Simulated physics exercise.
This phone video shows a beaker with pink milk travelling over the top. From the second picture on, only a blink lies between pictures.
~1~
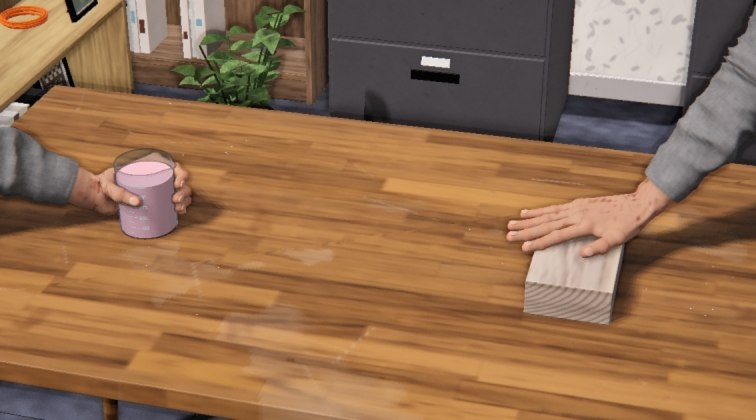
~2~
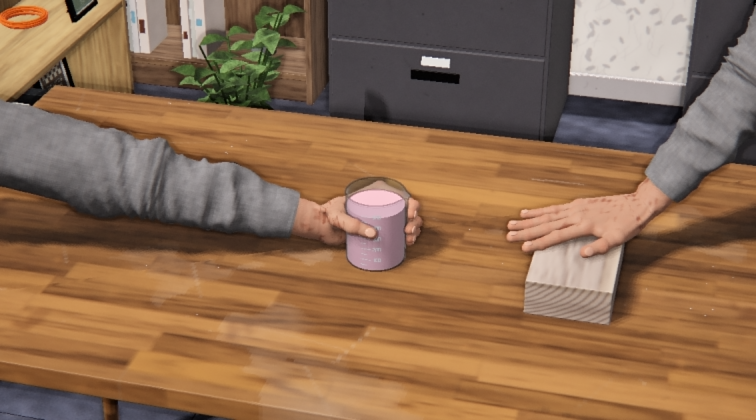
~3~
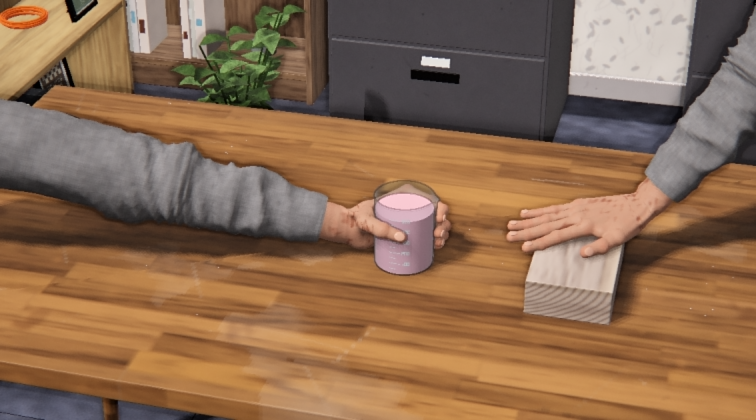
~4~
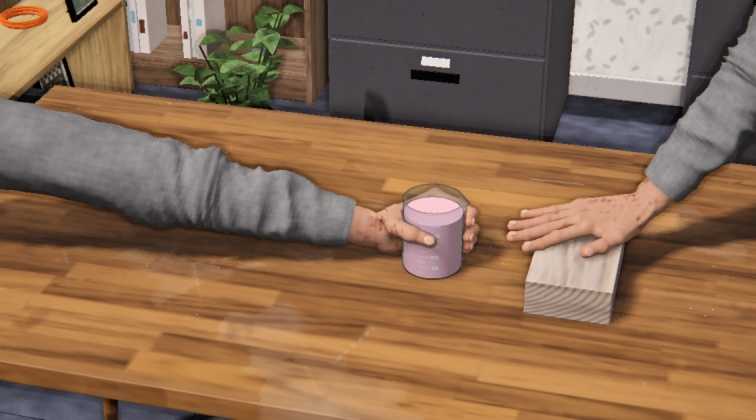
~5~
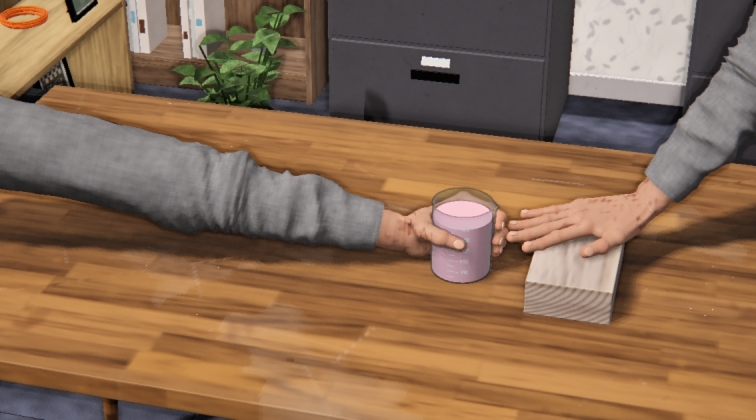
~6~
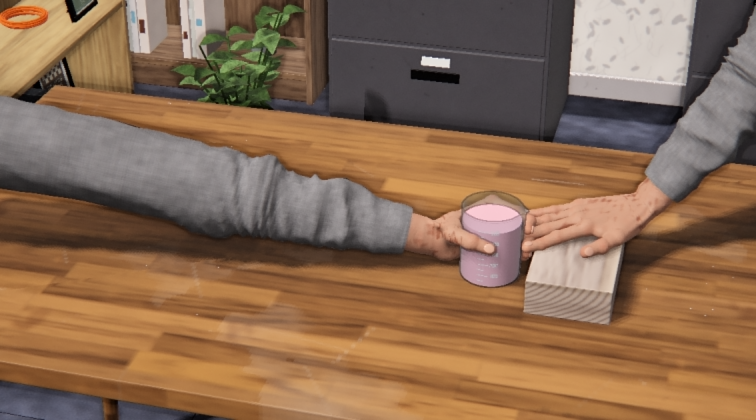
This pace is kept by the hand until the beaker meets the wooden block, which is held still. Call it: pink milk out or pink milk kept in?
Out.
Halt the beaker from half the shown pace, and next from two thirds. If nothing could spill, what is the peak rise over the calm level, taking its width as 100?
Roughly 25 per cent first, then roughly 30 per cent.
Shortly, the beaker meets the wooden block.
Then, the pink milk surges up the wall; it has lost some.
At the finish, the beaker stands at the wooden block; it has lost some.
